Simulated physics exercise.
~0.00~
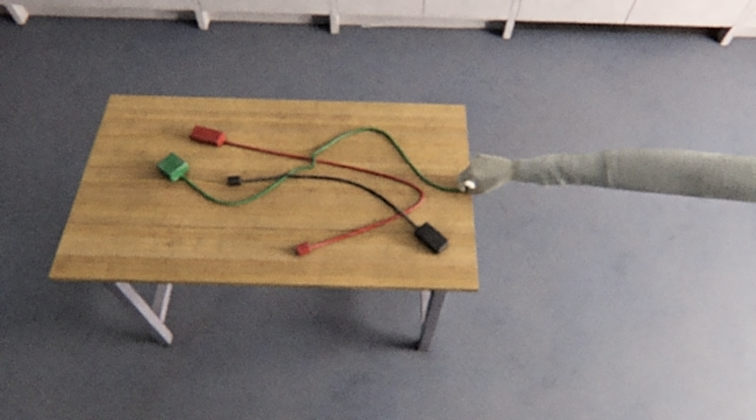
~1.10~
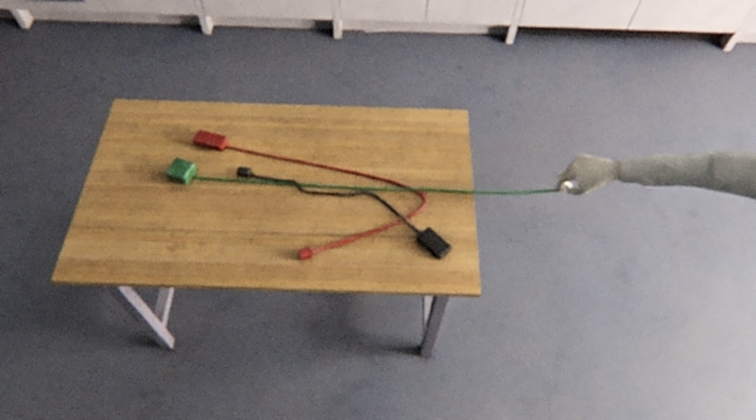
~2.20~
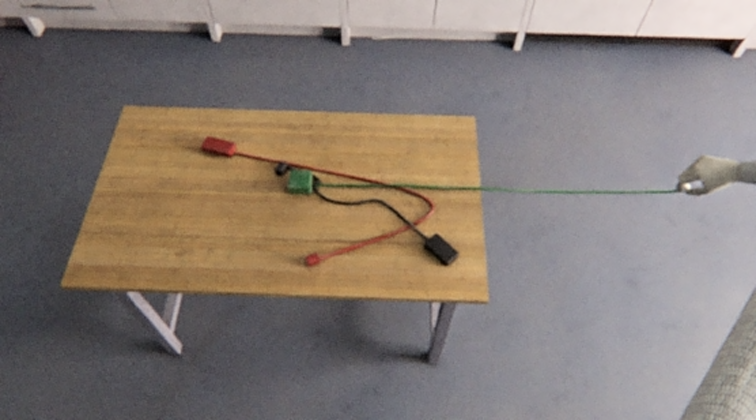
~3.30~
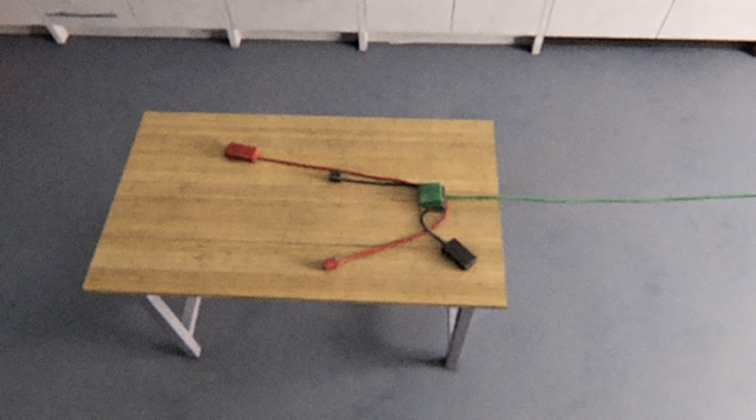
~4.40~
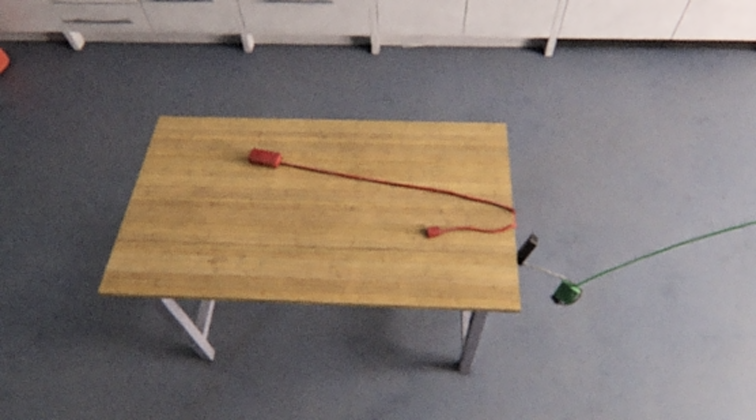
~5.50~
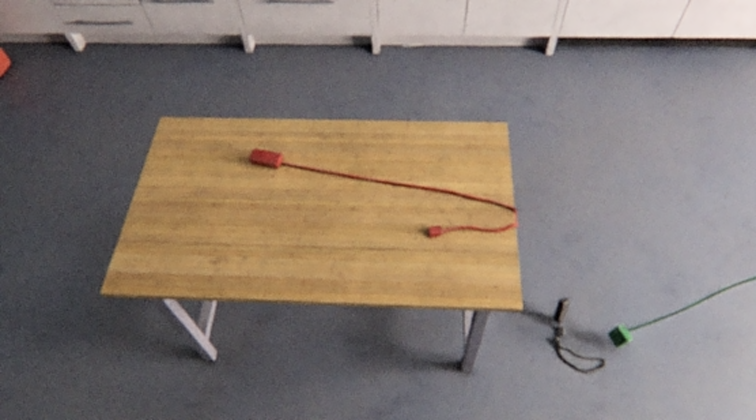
On a wooden lab table, a gloved hand pulled a green lead to the right, dragging its charger across the top and over the edge, taking the black lead to the floor too, while the red lead shifted but stayed on the table.
